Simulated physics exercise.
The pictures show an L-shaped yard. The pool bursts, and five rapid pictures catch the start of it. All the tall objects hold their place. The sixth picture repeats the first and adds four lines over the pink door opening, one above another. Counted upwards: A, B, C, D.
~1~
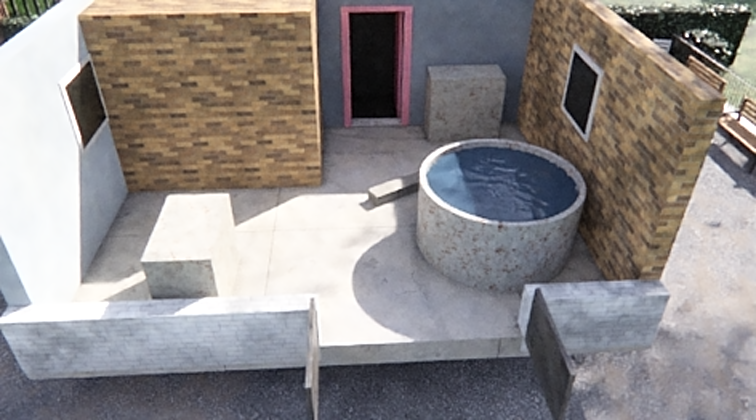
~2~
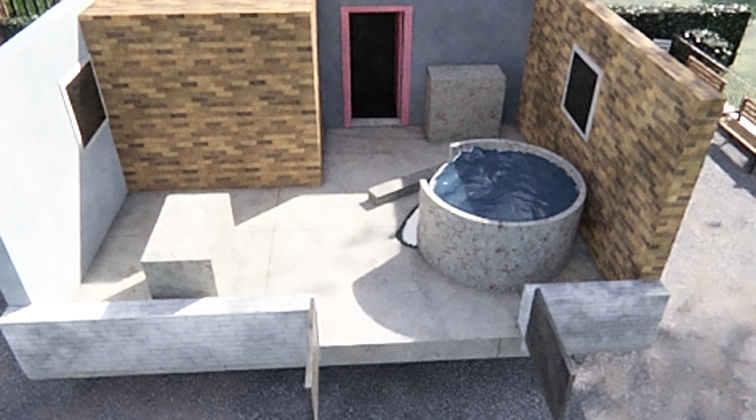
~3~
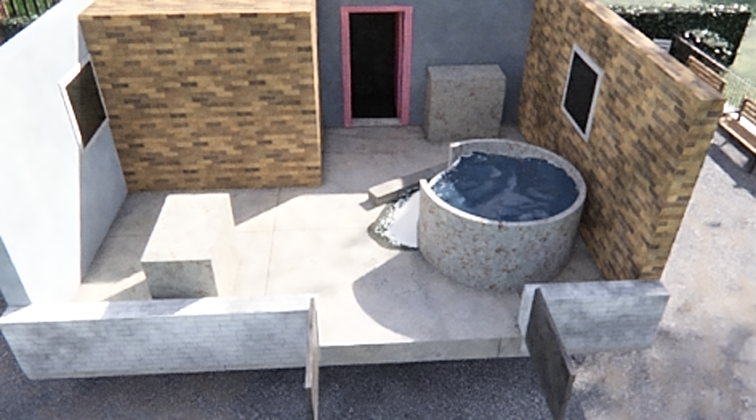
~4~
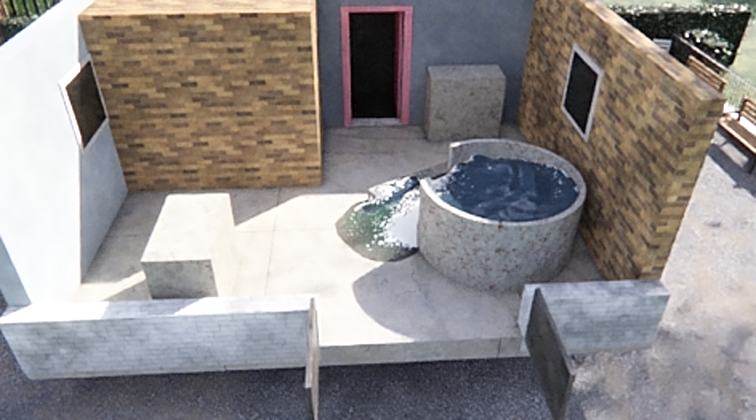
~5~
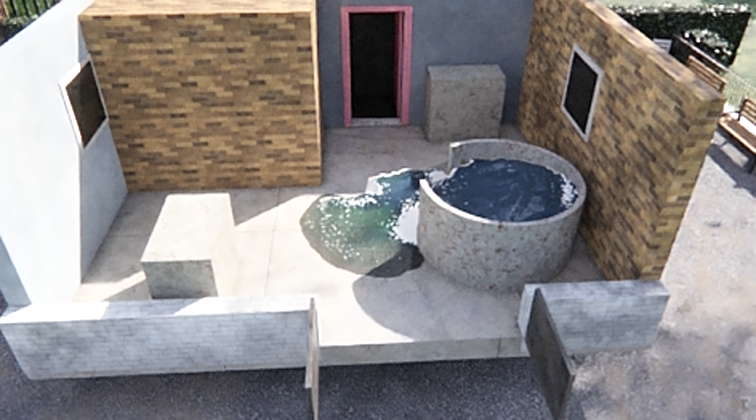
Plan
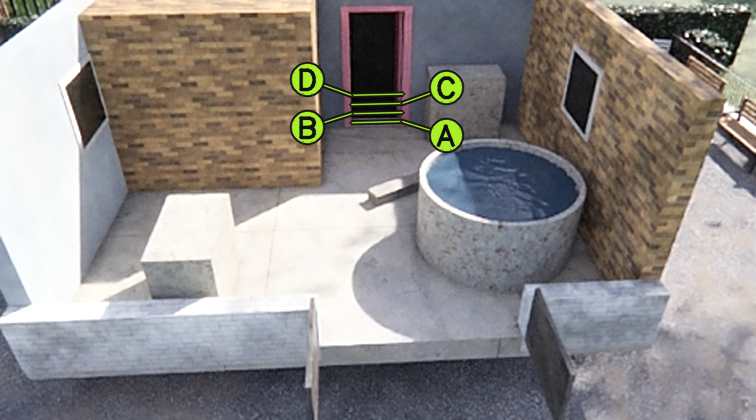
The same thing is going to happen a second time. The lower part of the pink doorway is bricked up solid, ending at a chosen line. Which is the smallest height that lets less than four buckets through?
Use line B.
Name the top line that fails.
It is A.
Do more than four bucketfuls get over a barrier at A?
Yes, it does.
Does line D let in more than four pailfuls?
No, that is safe.
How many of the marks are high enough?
Three of the four.
On the marked copy, A at (377, 122); B at (377, 113); C at (377, 103); D at (377, 94); from the bottom up A, B, C, D.
With A, about 10 bucketfuls get in.
With B, a splash gets over, under a bucket.
With C, nothing gets over.
With D, nothing gets over.
